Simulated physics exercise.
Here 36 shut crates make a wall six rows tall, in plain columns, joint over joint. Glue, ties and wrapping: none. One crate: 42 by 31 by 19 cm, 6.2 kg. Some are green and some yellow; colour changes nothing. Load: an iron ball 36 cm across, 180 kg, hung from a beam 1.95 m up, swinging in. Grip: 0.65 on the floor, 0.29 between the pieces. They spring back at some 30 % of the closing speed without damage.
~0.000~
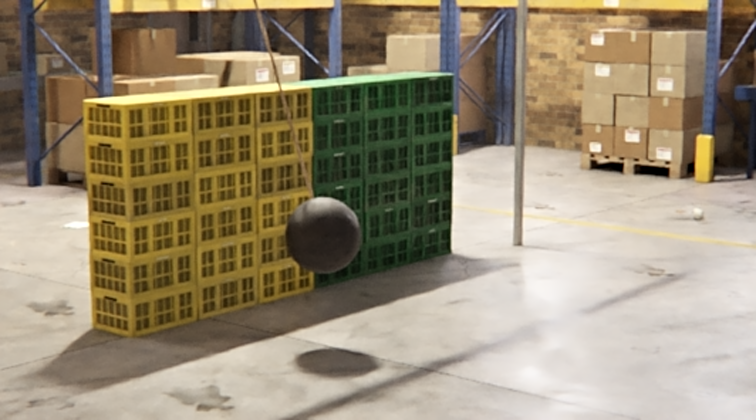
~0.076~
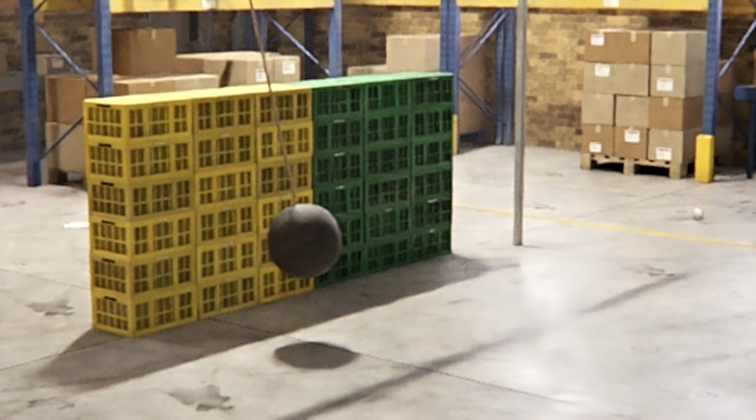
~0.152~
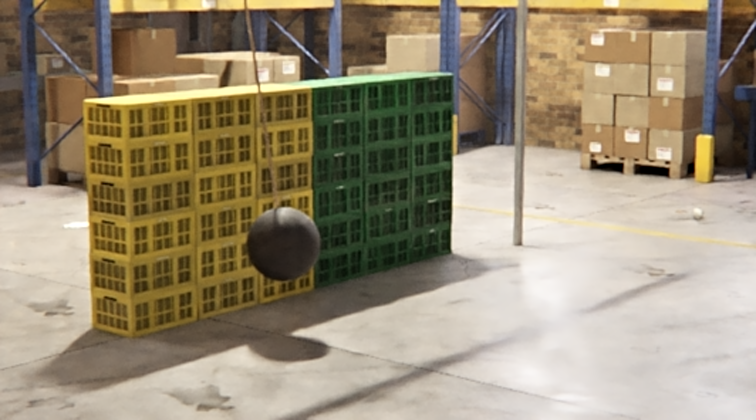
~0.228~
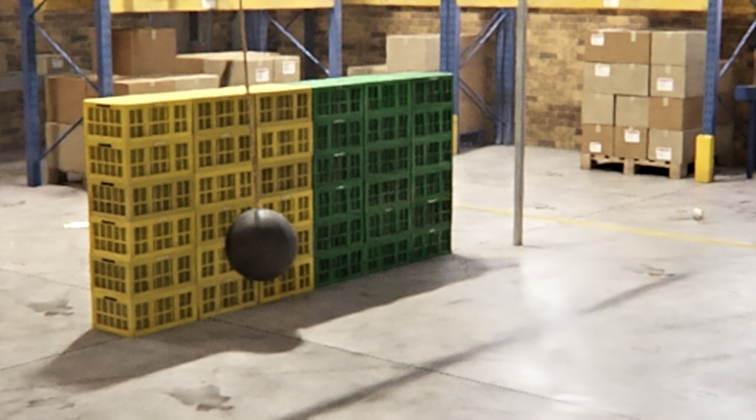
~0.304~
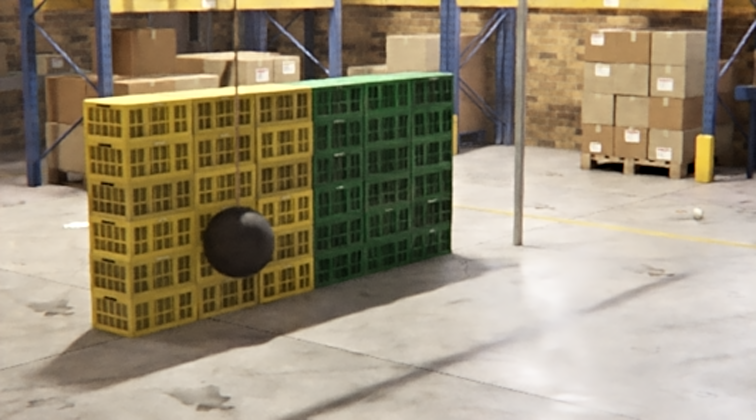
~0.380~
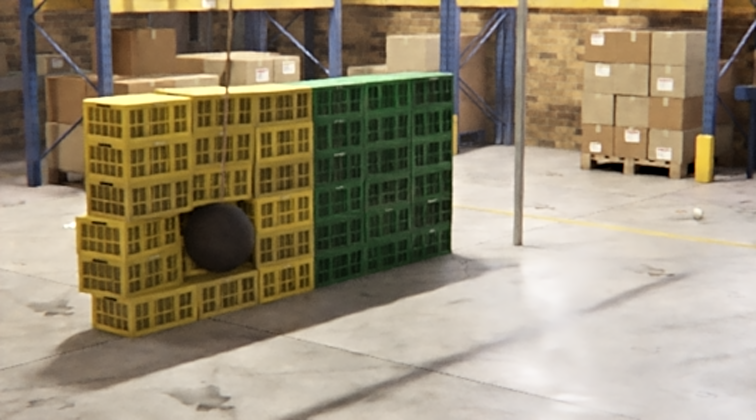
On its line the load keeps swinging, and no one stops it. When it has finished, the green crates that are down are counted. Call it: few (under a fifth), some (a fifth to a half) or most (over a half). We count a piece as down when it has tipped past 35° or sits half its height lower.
Few.
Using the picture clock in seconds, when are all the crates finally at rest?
At roughly 3.5 s.
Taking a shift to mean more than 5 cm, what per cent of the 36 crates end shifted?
25 percent.
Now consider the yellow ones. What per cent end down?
For yellow, it's 30%.
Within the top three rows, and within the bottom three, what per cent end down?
Top share 20 per cent; bottom share 10 per cent.
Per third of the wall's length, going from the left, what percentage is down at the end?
40 / 0 / 0 %, left to right.
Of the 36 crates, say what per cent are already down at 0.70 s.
By that time it is 10 percent.
By 0.48 s, line 12° past plumb; none of the 18 green crates down (0 of 36 in all colours); top green crate unmoved.
By 0.70 s, line 22° past plumb; none of the 18 green crates down (3 of 36 in all colours); top green crate unmoved; top yellow crate moved 19 mm.
By 1.32 s, line 14° past plumb; none of the 18 green crates down (5 of 36 in all colours); top green crate unmoved; top yellow crate moved 27 mm.
By 2.02 s, line 23° before plumb; none of the 18 green crates down (5 of 36 in all colours); top green crate unmoved; top yellow crate moved 26 mm.
When it is over (3.7 s), line 20° past plumb; none of the 18 green crates down (5 of 36 in all colours); top green crate unmoved; top yellow crate moved 26 mm. That is 0 per cent. In pixels of the last frame, middles, top green crate near (321, 100), top yellow crate near (266, 105).
